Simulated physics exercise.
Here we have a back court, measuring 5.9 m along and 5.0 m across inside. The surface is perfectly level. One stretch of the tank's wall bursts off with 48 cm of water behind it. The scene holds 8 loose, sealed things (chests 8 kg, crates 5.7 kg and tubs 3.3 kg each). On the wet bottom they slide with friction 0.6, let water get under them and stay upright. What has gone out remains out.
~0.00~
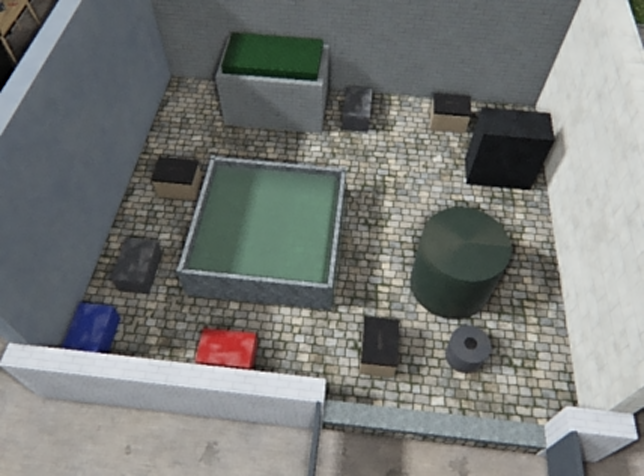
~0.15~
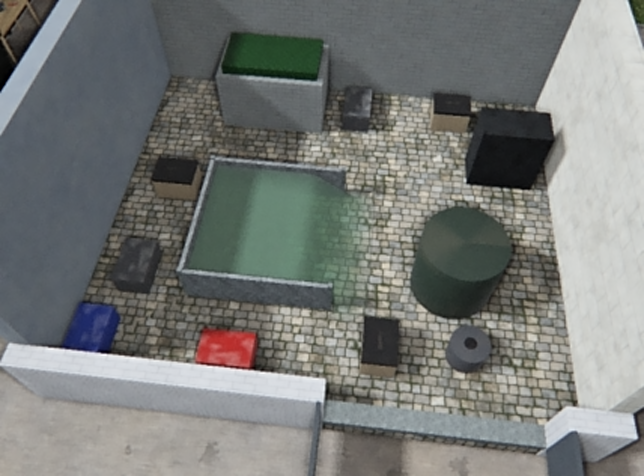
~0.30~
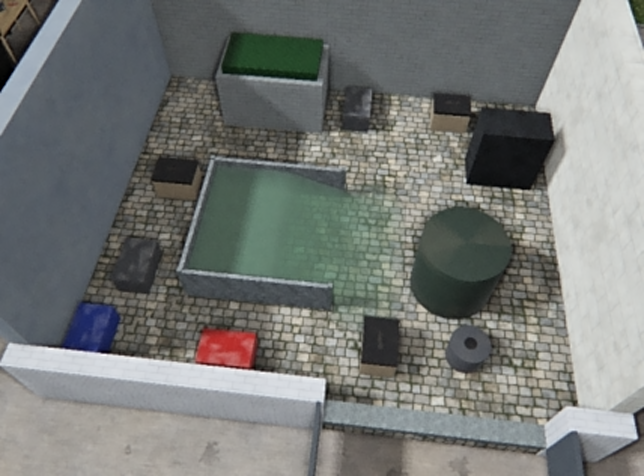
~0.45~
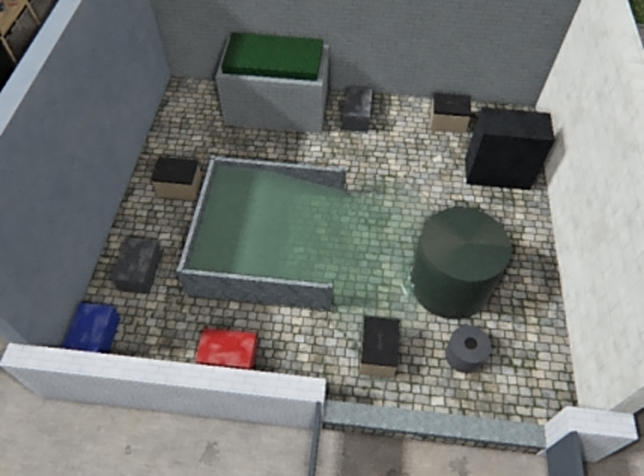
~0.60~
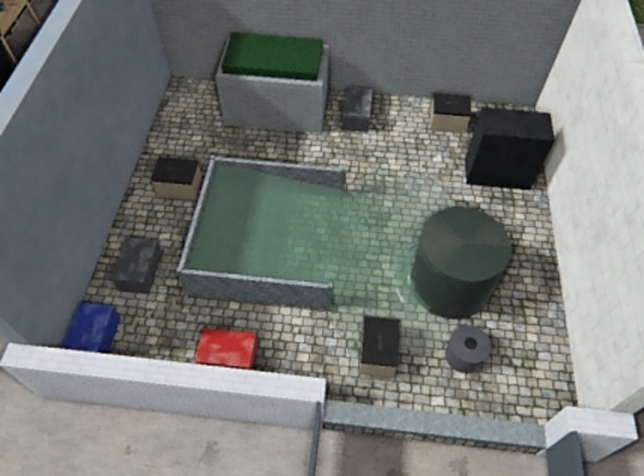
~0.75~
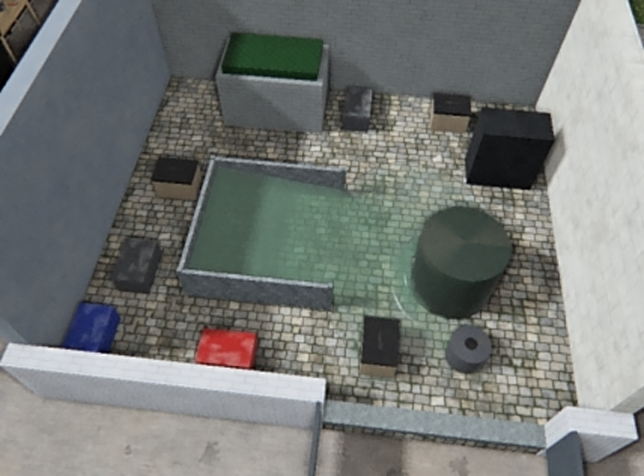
The clip shows a walled, cobbled courtyard with scattered boxes where the right side of a square tank opens and greenish water spreads rightward across the ground, reaching around a dark green cylinder, while the red and blue boxes stay put.
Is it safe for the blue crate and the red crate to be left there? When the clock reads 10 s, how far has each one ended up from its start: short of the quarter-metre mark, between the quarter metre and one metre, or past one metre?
Blue crate: Short of a quarter metre; red crate: Short of a quarter metre.
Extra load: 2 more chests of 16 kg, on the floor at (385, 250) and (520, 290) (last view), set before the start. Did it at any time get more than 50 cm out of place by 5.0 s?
One by one: Beyond it, then beyond it.
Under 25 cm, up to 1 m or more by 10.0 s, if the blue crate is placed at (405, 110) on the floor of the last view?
I'd say it lands far off.
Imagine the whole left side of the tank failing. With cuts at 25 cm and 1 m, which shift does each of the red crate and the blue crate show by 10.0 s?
Note: Red crate swept well away, blue crate swept well away.
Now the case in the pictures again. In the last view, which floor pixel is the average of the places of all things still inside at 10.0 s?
Averaged position, last view: Near pixel (189, 235).
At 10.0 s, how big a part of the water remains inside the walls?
About 60 per cent.
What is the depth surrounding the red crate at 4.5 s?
The depth there is around 1 cm.
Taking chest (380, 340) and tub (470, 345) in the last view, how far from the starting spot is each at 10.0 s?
In that order: Gone out, washed out.
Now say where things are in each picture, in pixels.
In the first frame, the blue crate at (88, 328) rests on the ground; the red crate at (226, 347), on the bottom; water covers 3.0 m2; 0 of 8 have shifted.
In the second frame, the blue crate at (88, 328) rests on the ground; the red crate at (226, 347) rests on the ground; 3.8 m2 under water; 0 of 8 have shifted.
In the third frame, the blue crate at (88, 328) rests on the ground; the red crate at (226, 347), on the bottom; water covers 4.7 m2; 0 of 8 have shifted.
In the fourth frame, the blue crate at (88, 328) rests on the ground; the red crate at (226, 347), on the bottom; 5.7 m2 under water; 0 of 8 have shifted.
In the fifth frame, the blue crate at (88, 328) rests on the ground; the red crate at (226, 347) rests on the ground; water covers 6.5 m2; 0 of 8 have shifted.
In the sixth frame, the blue crate at (88, 328), on the bottom; the red crate at (226, 347), on the bottom; water covers 7.3 m2; 0 of 8 have shifted.
After 2.0 s the blue crate is near (88, 328), 0.0 m from its start, aground; the red crate is near (226, 347), 0.0 m from its start, aground; 0 of 8 are out; 1 afloat.
After 4.5 s the blue crate is near (88, 328), 0.0 m from its start, aground; the red crate is near (226, 347), 0.0 m from its start, aground; 2 of 8 are out; 2 afloat.
After 7.0 s the blue crate is near (88, 328), 0.0 m from its start, aground; the red crate is near (226, 347), 0.0 m from its start, aground; 2 of 8 are out; 2 afloat.
After 10.0 s the blue crate is near (88, 328), 0.0 m from its start, aground; the red crate is near (226, 347), 0.0 m from its start, aground; 2 of 8 are out; 1 afloat.
